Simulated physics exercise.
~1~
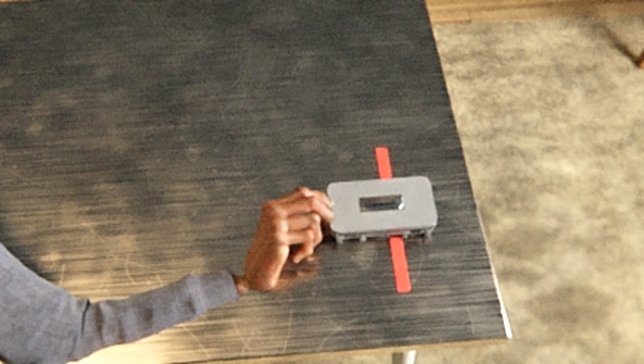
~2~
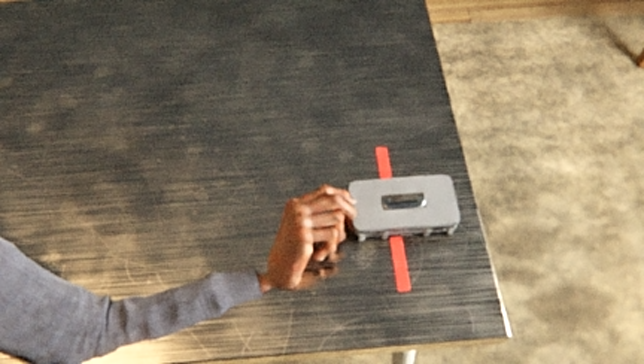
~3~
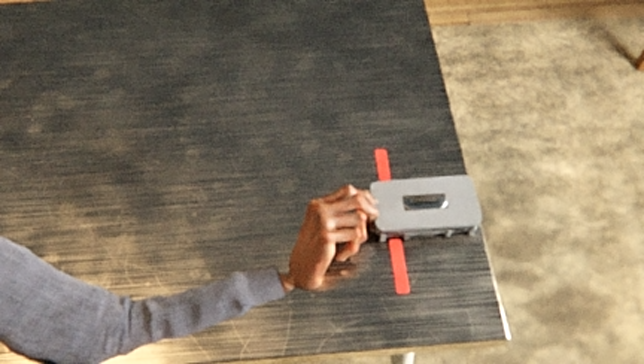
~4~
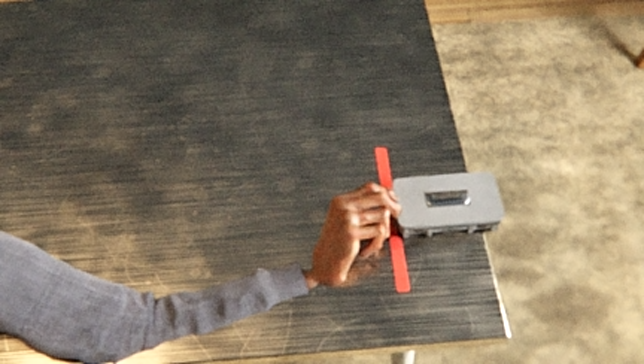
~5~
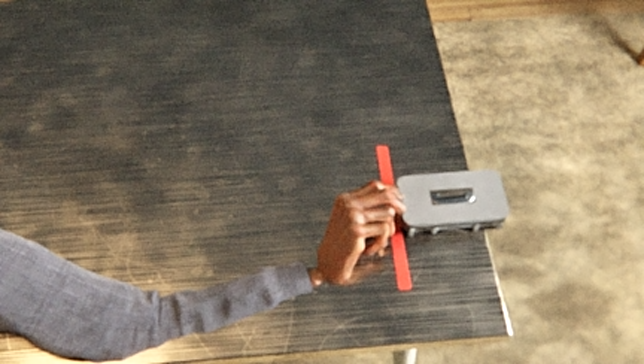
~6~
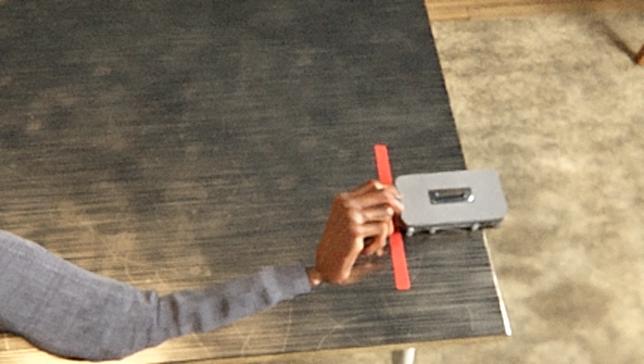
A dark, scuffed tabletop is seen from above at an angle, its right edge running beside a mottled beige floor, in a view that sways slightly. A flat grey case with a handle on its lid sits near that edge, lying across a strip of red tape. A hand in a grey sleeve, reaching in from the lower left, slowly pushes the case to the right. The case slides off the tape until its right end juts past the table edge. The hand then stops beside the tape, and the case stays on the table, partly overhanging, with the fingers still at its left end.
